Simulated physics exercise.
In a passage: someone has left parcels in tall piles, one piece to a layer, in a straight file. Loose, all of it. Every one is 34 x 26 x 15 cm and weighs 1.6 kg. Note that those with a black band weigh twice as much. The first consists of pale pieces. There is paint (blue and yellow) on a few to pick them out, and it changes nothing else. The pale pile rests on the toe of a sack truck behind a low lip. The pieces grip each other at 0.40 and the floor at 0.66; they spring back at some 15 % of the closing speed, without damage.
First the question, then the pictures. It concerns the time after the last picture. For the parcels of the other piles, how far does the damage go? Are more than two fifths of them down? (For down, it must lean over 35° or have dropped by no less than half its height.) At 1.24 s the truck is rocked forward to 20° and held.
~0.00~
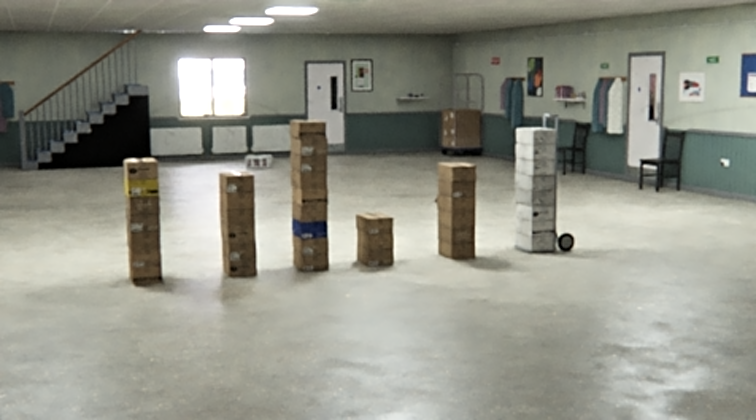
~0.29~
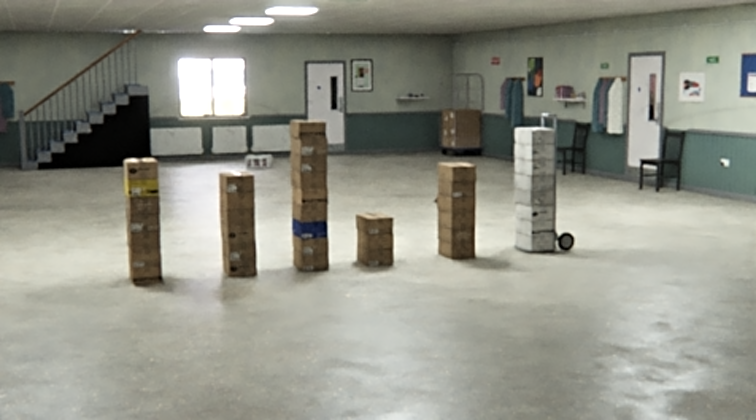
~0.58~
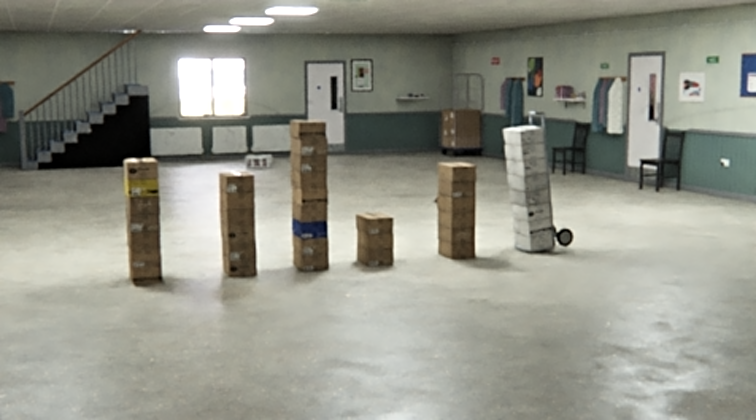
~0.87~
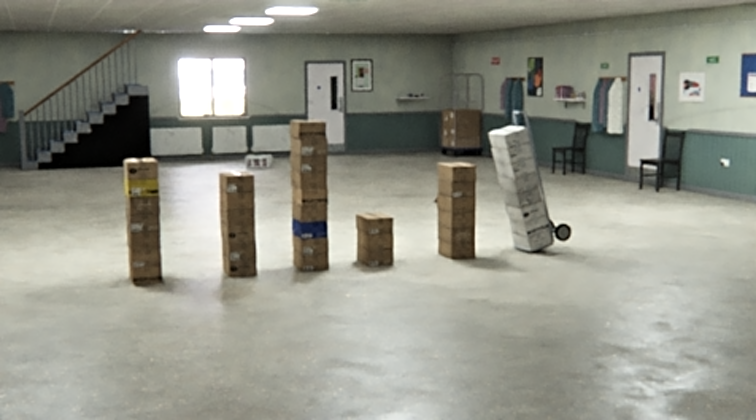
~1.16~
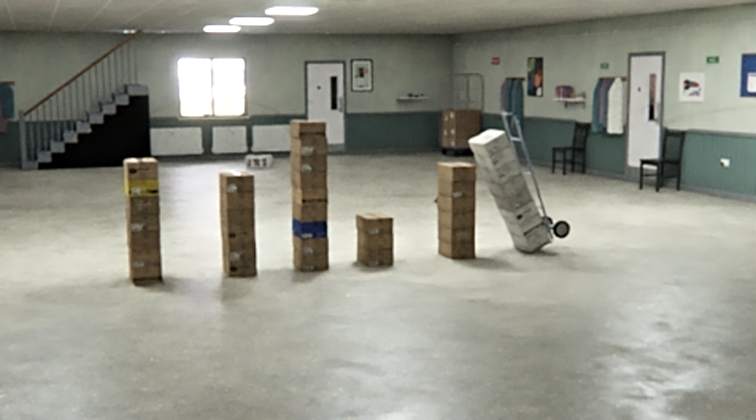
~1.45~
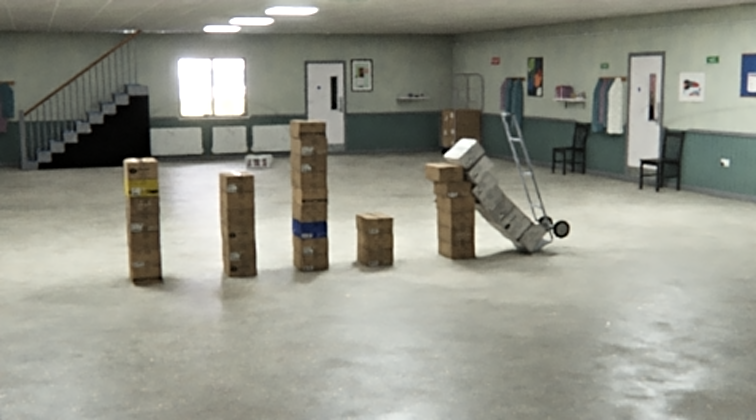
Smaller than two fifths.
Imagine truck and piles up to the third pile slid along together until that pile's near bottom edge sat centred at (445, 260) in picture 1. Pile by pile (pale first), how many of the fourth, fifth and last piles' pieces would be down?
In that case fourth pile 0, fifth pile 0, last pile 0.
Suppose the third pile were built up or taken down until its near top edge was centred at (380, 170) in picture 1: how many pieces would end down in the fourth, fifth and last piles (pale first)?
Fourth 0, fifth 0, last 0.
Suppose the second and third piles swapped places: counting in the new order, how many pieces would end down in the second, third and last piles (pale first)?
Pile by pile, you'd see second at 0, third at 0 and last at 0 down.
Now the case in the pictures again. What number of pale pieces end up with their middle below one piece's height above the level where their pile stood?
Count: 4.
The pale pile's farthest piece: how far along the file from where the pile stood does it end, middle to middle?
I'd put it at close to 135 cm.
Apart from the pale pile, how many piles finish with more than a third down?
Summing them, I get 2 in all.
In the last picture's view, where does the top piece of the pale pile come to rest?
End position: Near (406, 221) px.
By 1.54 s, 8 of the pale pile down; none of the 31 other parcels down, 5 disturbed.
By 1.74 s, 8 of the pale pile down; none of the 31 other parcels down, 6 disturbed.
By 2.00 s, 8 of the pale pile down; 5 of the 31 other parcels down.
By 2.38 s, 7 of the pale pile down; 5 of the 31 other parcels down.
When it is over (3.1 s), 7 of the pale pile down; 7 of the 31 other parcels down; blue parcel unmoved; yellow parcel unmoved. That is 23 per cent. In pixels of the last frame, middles, blue parcel near (309, 228), yellow parcel near (141, 186).
